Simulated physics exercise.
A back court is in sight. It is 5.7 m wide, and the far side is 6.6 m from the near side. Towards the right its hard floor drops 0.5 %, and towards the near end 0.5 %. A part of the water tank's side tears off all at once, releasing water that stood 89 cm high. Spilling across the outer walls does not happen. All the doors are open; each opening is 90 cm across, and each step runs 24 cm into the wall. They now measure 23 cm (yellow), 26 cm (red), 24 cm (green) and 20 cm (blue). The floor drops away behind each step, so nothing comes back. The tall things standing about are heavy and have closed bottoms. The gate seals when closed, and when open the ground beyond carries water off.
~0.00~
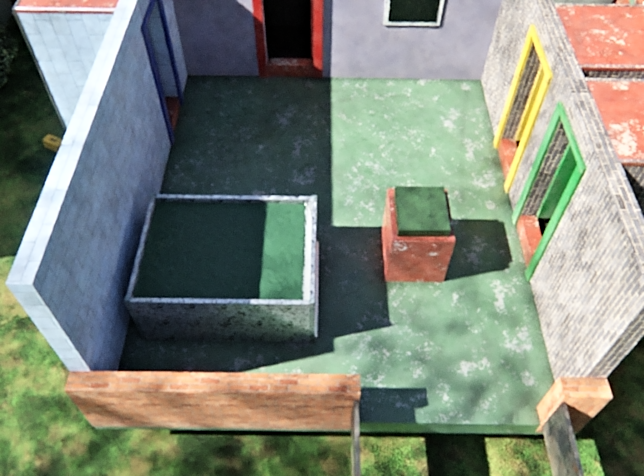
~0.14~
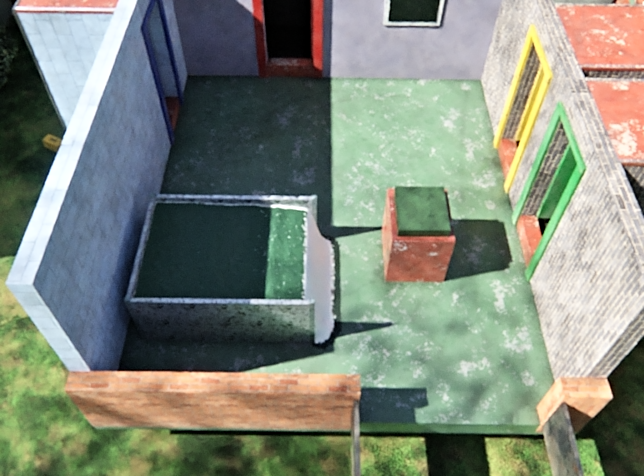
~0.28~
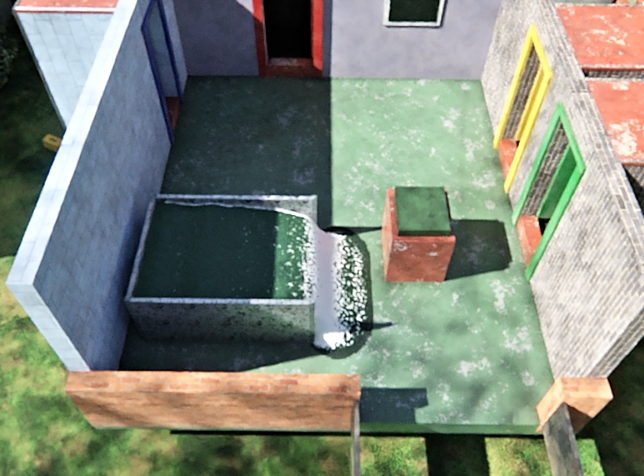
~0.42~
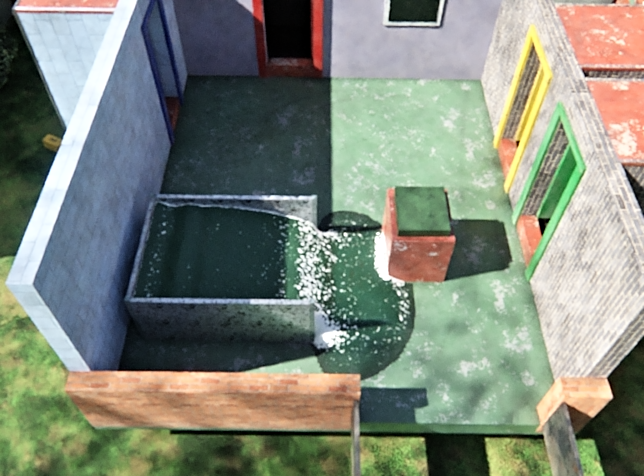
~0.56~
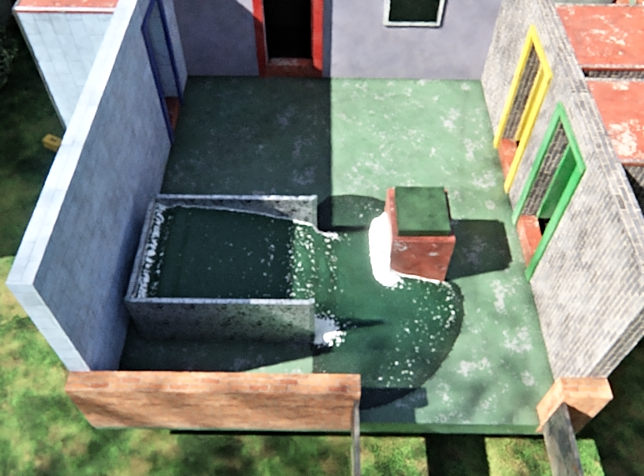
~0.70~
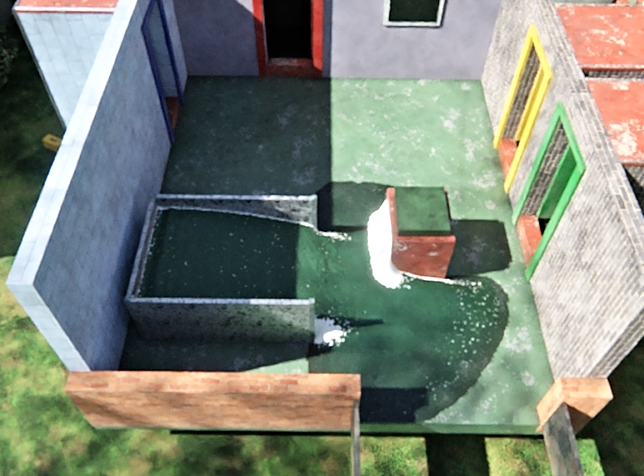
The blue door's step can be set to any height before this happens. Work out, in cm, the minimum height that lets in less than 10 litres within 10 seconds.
I would say 7 cm.
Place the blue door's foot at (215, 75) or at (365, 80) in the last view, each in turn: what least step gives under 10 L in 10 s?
About 7.5 cm, then about 13.5 cm.
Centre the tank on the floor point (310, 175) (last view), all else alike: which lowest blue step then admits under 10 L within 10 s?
Then it needs to be around 19 cm high.
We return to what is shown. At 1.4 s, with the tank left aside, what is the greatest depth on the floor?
Max depth: About 57 cm.
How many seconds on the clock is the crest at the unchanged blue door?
Approximately 7.5 s.
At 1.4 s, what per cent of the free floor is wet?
Close to 35 per cent is wet.
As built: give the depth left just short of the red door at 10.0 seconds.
The depth there is around 5.5 cm.
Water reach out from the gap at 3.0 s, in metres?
Distance from gap: Approx. 5.6 m.
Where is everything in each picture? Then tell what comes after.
In the first frame, still water, 89 cm deep, in the water tank at (228, 249); the blue door at (165, 76) is dry.
In the second frame, the front is at (335, 324), 0.3 m from the gap at (311, 273); 0.5 m2 of floor is wet, 89 cm left at the back.
In the third frame, water pours out at (311, 276) and has run 0.8 m, to (365, 332); about 14 cm deep outside, 89 cm at the back.
In the fourth frame, water pours out at (311, 278) and has run 1.4 m, to (408, 321); about 14 cm deep outside, 84 cm at the back.
In the fifth frame, the front is at (458, 311), 2.1 m from the gap at (311, 278); 4.6 m2 of floor is wet, 75 cm left at the back.
In the sixth frame, water pours out at (311, 279) and has run 2.7 m, to (502, 319); about 7 cm deep outside, 76 cm at the back; 3.2 m in a straight line remain to the blue door at (165, 76).
After 1.4 s water covers 35 % of the floor, deepest (57 cm) near (375, 274); it has not reached the blue door.
After 3.0 s water covers 70 % of the floor, deepest (27 cm) near (549, 393); it has not reached the blue door.
After 10.0 s water covers 90 % of the floor, deepest (14 cm) near (112, 400); 6 cm at the blue door, 0 litres in over its 20 cm step.
At the blue door as built, the water arrived by 3.7 s and peaked near 11 cm at 7.6 s.
Run again over the same 10 s with other heights there, 13 litres in over 6.5 cm, 7 litres over 7.5 cm. The limit of 10 litres is kept from about 7 cm up.
